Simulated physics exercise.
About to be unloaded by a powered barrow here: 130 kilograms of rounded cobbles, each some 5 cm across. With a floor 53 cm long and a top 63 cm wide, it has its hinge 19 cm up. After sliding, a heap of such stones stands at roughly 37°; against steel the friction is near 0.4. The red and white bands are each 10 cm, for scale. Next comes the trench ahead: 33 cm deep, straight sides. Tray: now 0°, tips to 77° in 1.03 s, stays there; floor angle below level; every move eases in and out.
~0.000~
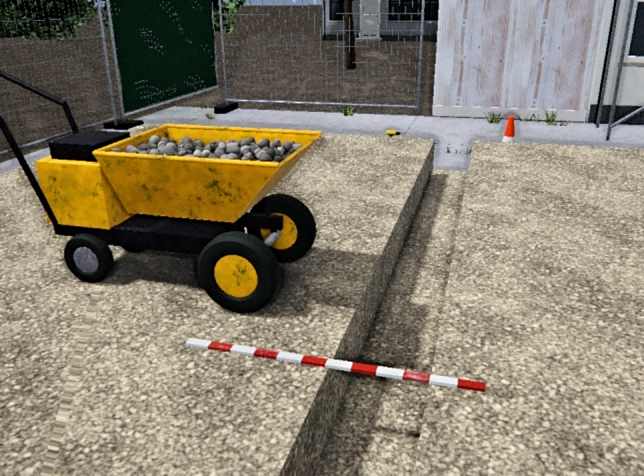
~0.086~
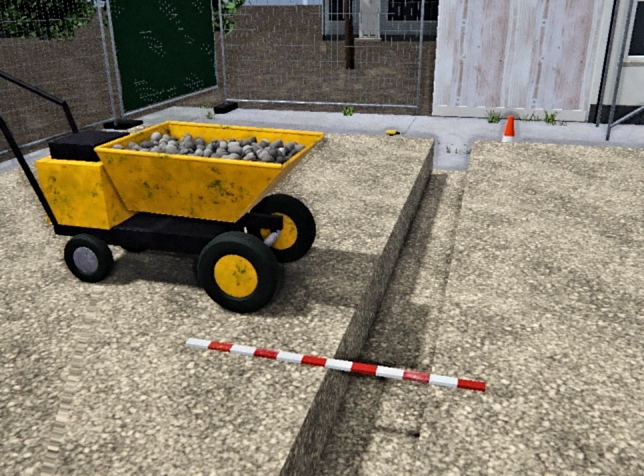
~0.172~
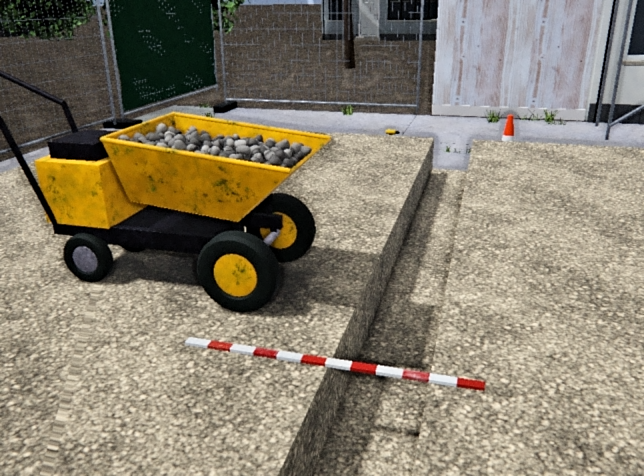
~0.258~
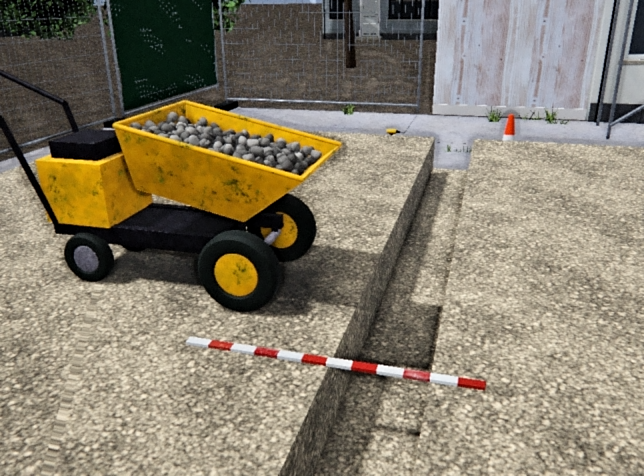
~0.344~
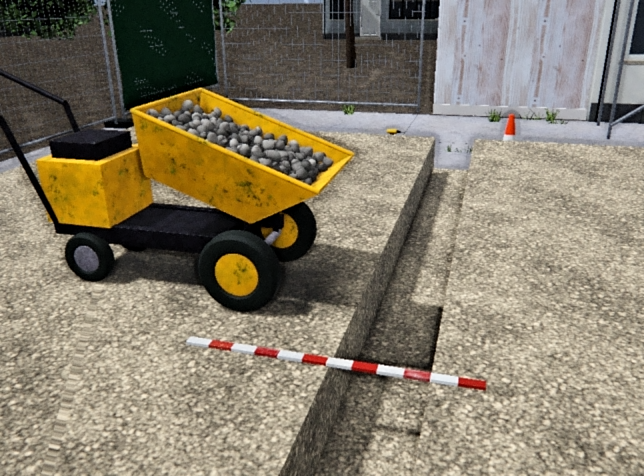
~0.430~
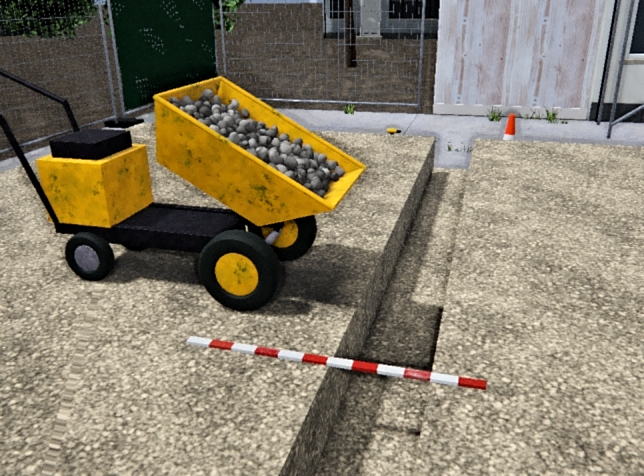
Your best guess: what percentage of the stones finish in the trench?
My guess is about 93 per cent.
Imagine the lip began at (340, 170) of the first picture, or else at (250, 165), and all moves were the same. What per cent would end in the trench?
From the first spot near 30, from the second near 100 per cent.
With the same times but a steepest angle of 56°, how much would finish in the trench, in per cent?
In that case around 65 percent.
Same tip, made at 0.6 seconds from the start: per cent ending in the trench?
Roughly 80% would finish there.
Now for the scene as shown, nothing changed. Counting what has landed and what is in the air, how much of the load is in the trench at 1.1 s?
Close to 55 per cent has got there by then.
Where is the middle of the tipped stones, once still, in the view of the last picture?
Their centre sits close to (409, 345).
After 0.8 s the floor is at 65°; 100 % in the tray; the foremost stones are at (380, 259).
After 1.1 s the floor is at 77°; 42 % in the tray, 55 % in the trench, 3 % past the trench; the foremost stones are at (471, 304).
After 1.5 s the floor is at 77°; 7 % in the tray, 86 % in the trench, 7 % past the trench; the foremost stones are at (557, 296).
After 3.4 s the floor is at 77°; 0 % in the tray, 93 % in the trench, 7 % past the trench; the foremost stones are at (610, 298).
